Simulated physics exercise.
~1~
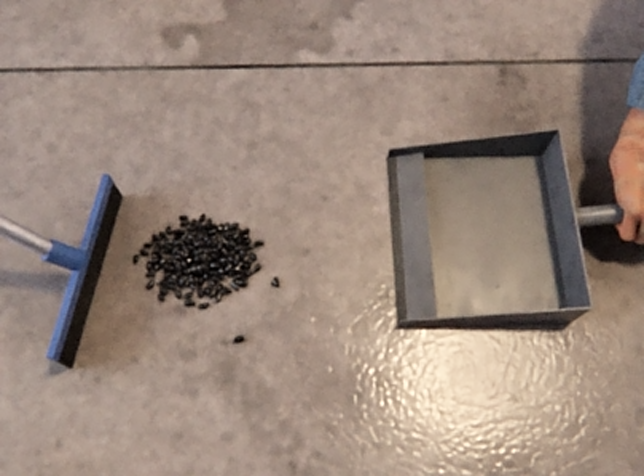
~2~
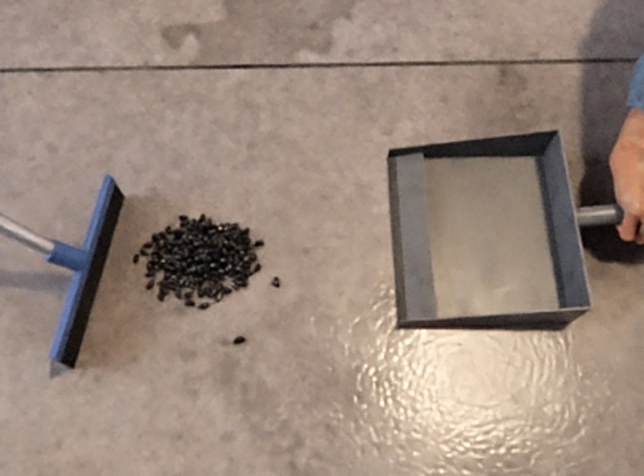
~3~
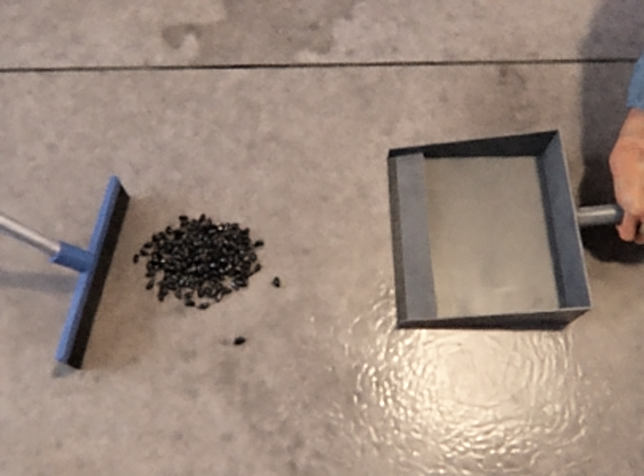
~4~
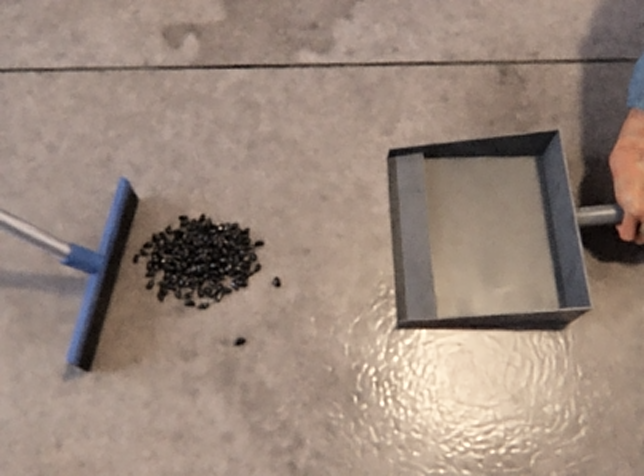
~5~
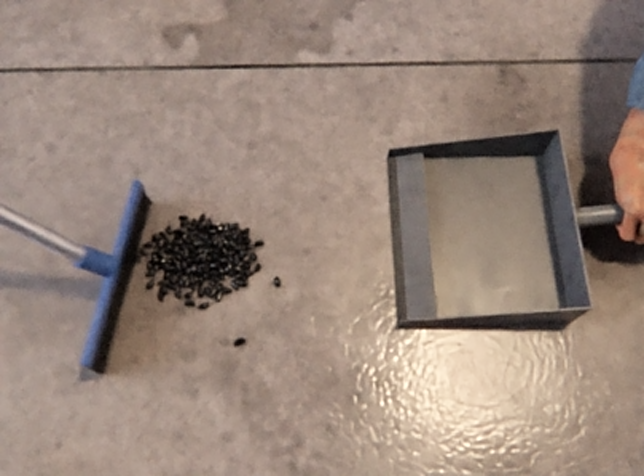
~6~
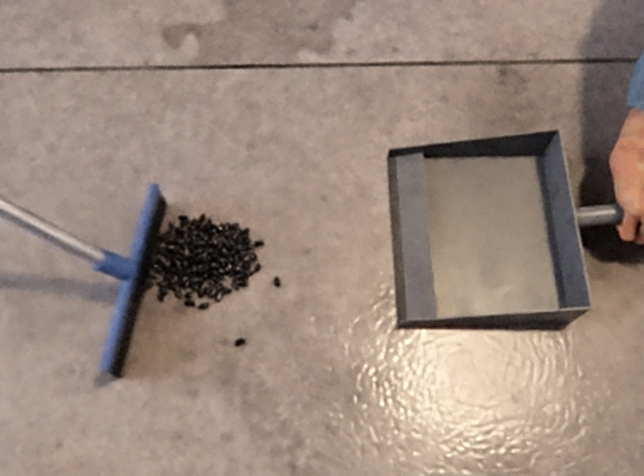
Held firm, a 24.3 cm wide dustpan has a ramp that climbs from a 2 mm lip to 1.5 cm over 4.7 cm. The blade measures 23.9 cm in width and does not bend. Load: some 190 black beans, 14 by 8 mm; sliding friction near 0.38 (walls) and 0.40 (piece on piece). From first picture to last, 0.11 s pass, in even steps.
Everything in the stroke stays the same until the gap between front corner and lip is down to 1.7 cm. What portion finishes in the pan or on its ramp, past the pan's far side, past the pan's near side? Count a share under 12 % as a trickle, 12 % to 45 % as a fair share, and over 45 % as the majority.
Pan: A fair share. Far side: A trickle. Near side: A fair share.
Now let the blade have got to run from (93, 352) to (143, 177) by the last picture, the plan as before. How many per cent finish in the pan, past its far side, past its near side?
The pan gets 25, the far side 0 and the near side 10.
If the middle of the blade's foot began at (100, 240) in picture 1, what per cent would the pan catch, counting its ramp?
35 per cent, roughly.
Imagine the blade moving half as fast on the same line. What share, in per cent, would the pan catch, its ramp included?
Then near 30 in a hundred.
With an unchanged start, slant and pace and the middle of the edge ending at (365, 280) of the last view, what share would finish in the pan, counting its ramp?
Some 40 percent.
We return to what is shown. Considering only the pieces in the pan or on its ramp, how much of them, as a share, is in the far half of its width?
About 20 %.
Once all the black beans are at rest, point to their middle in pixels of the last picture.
Near (410, 291).
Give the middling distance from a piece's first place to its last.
Near 30 cm.
Then, 0.16 s after the last picture, middle of the blade 17 cm from the lip; 0 % over the lip, far side 0 %, near side 10 %.
Then, 0.26 s after the last picture, middle of the blade 7 cm from the lip; 0 % over the lip, far side 0 %, near side 20 %.
Then, 0.50 s after the last picture, middle of the blade 4 cm from the lip; 35 % over the lip, far side 5 %, near side 30 %.
In the end, pan 35 %, far side 5 %, near side 30 %, in front of the lip or behind the blade 30 %.
